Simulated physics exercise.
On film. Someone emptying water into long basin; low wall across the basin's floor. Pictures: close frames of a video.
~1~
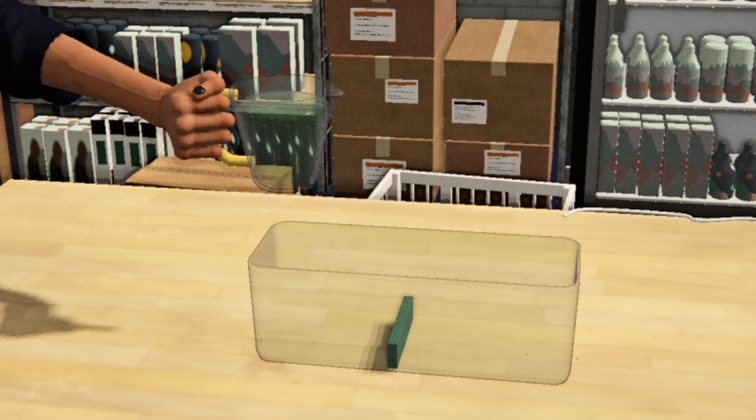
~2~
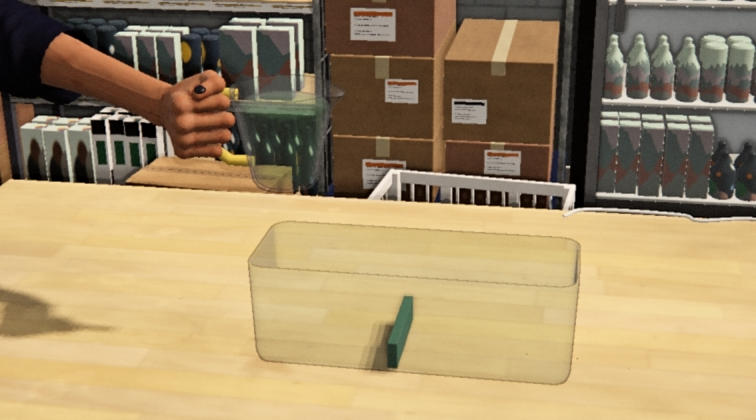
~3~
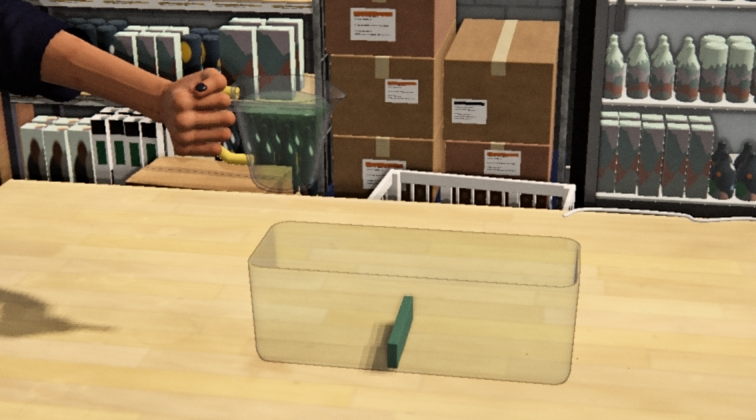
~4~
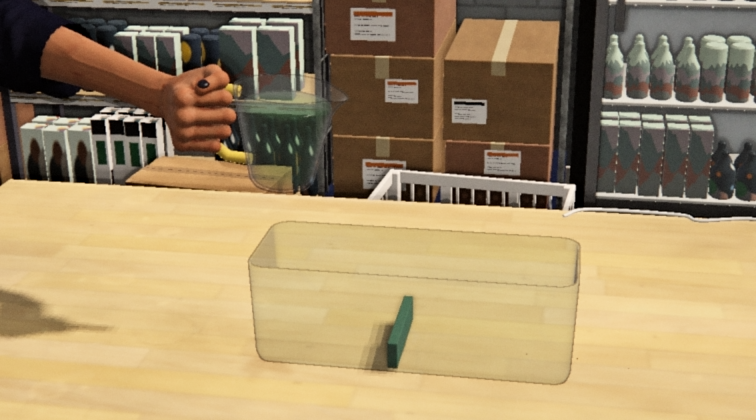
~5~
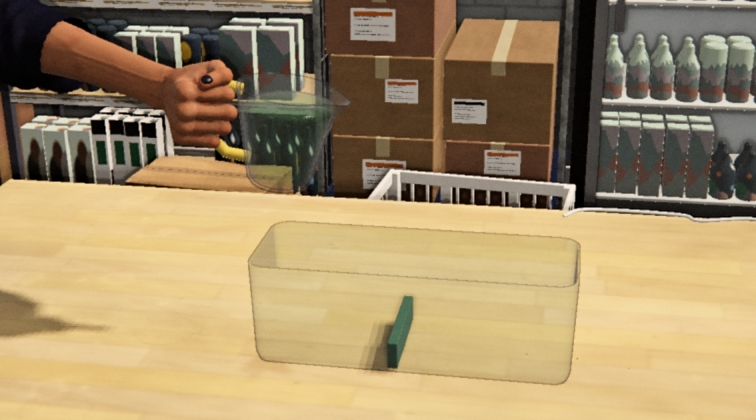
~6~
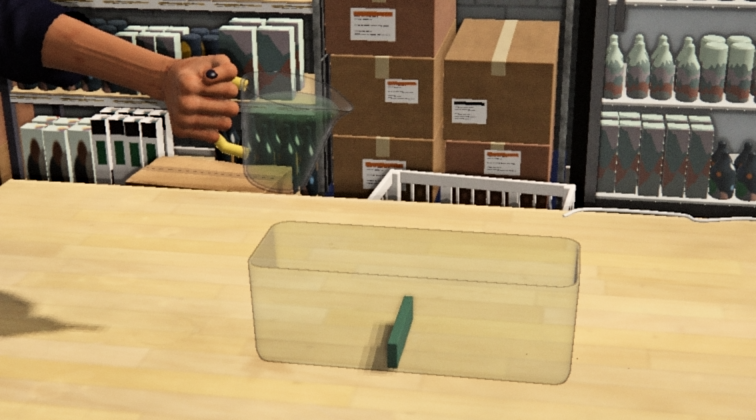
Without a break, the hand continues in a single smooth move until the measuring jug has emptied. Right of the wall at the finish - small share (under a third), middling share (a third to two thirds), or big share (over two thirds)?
Middling.
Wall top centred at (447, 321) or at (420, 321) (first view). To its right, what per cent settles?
That'd be about 10 percent for the first and about 25 percent for the other.
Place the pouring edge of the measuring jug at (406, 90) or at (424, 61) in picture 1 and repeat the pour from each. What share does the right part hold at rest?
90 and 90 in a hundred.
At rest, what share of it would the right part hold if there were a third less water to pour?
Around 35 percent, more or less.
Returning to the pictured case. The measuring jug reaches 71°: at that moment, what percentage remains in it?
Around 70 in a hundred.
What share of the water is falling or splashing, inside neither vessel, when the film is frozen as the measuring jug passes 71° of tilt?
Near 25 in a hundred.
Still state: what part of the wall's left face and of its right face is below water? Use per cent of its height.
Once it is still, the left part shows 30 per cent and the right part 40.
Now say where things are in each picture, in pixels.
In the first frame, it leans 0°; its right rim is at (344, 92); the water meets the walls at (240, 100) and (330, 104); the long basin's rim runs from (261, 244) to (579, 264); the wall's top is at (401, 320).
In the second frame, it leans 1°; its right rim is at (345, 93); the water meets the walls at (240, 99) and (331, 104).
In the third frame, it leans 2°; its right rim is at (346, 95); the water meets the walls at (241, 98) and (331, 105).
In the fourth frame, it leans 5°; its right rim is at (348, 98); the water meets the walls at (243, 98) and (333, 106).
In the fifth frame, it leans 9°; its right rim is at (351, 103); the water meets the walls at (245, 99) and (336, 107).
In the sixth frame, it leans 13°; its right rim is at (354, 108); the water meets the walls at (248, 100) and (341, 109).
A moment on, the measuring jug is tipped part way and 68 per cent is still to pour, 1 is left of the wall and 8 right of it.
Next, the measuring jug is tipped on its side and 15 per cent is still to pour, 19 is left of the wall and 50 right of it.
Then the measuring jug is tipped right over and 0 per cent is still to pour, 39 is left of the wall and 59 right of it.
Later the measuring jug is tipped right over and 0 per cent is still to pour, 40 is left of the wall and 60 right of it.
At rest 40 per cent lies left of the wall, 60 right of it and 1 outside.
